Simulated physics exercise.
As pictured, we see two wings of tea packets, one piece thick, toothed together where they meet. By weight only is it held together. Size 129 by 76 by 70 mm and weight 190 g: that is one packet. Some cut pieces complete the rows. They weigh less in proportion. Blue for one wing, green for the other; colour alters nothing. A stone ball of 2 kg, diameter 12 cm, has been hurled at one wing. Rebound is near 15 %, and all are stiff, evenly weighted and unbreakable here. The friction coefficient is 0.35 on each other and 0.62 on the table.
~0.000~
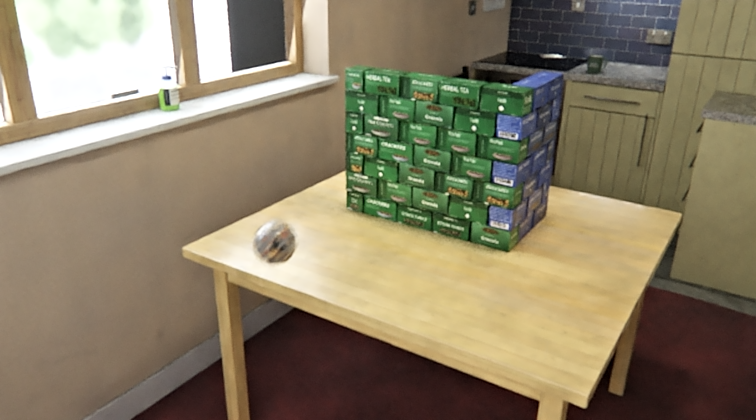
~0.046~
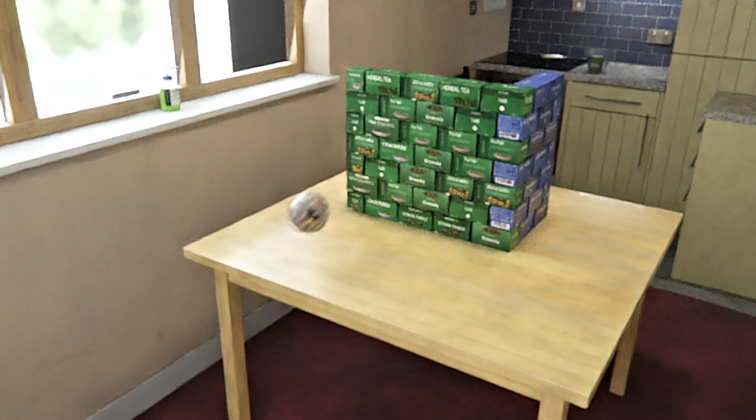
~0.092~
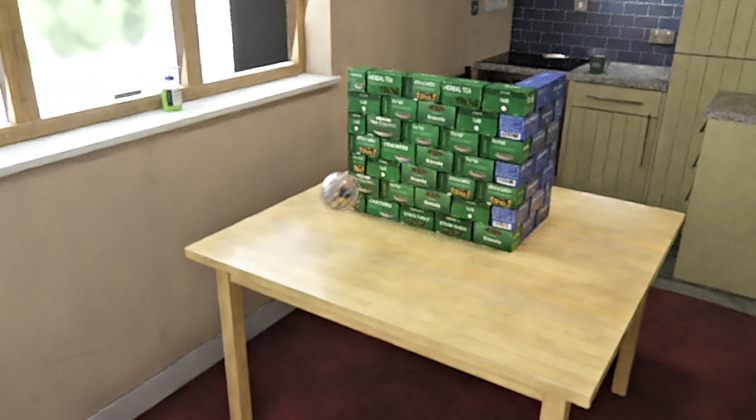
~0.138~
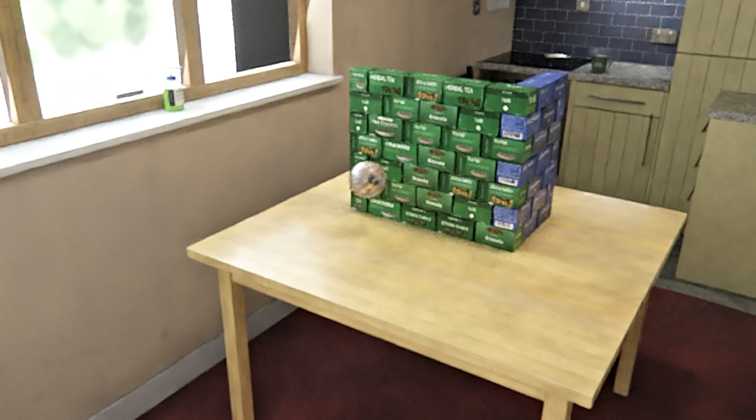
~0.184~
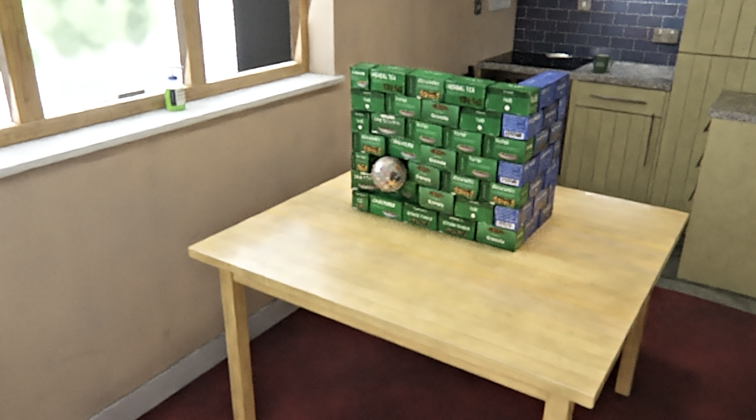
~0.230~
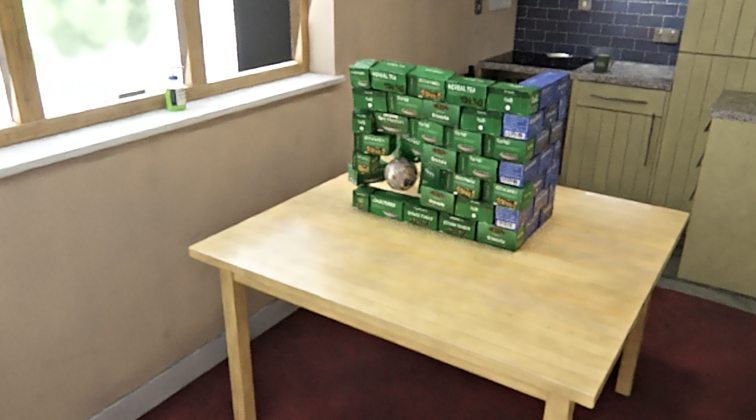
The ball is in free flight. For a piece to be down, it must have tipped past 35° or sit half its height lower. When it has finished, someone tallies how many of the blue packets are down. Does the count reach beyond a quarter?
No.
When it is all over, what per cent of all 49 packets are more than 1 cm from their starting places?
Displaced: 35 %.
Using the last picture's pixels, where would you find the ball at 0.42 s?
(443, 149), roughly.
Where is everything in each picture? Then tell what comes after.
In the first picture (pixels give the middle of a visible side; the camera pans a little), ball (275, 243) 48 cm from contact, 3.2 m/s; top blue packet (542, 96); top green packet (354, 80); none has stirred.
The second picture shows ball (309, 213) 35 cm from contact, 3.1 m/s; top blue packet (543, 96).
The third picture shows ball (340, 192) 21 cm from contact, 3.0 m/s; top blue packet (545, 96).
The fourth picture shows ball (368, 180) 7 cm from contact, 3.0 m/s; top blue packet (547, 95).
The fifth picture shows ball (389, 174) after contact, 1.8 m/s; top blue packet (548, 95); top green packet (359, 78) 3° from how it stood; steepest lean 4°, the packet at (425, 88); movement in 12 of them.
The sixth picture shows ball (402, 174) after contact, 1.9 m/s; top blue packet (549, 95); top green packet (359, 78) 12° from how it stood; steepest lean 14°, the packet at (388, 82); movement in 19 of them.
After 0.42 s, ball still moving; none of the 17 blue packets down (10 of 49 in all colours); top blue packet unmoved; top green packet 28° from how it stood, 7 cm lower.
After 0.80 s, ball still moving; none of the 17 blue packets down (13 of 49 in all colours); top blue packet unmoved; top green packet on its side.
In the end (1.7 s), ball rolling away; none of the 17 blue packets down (13 of 49 in all colours); top blue packet unmoved; top green packet on its side. That is 0 per cent. From the last view, middles, top blue packet near (536, 93), top green packet near (315, 193).
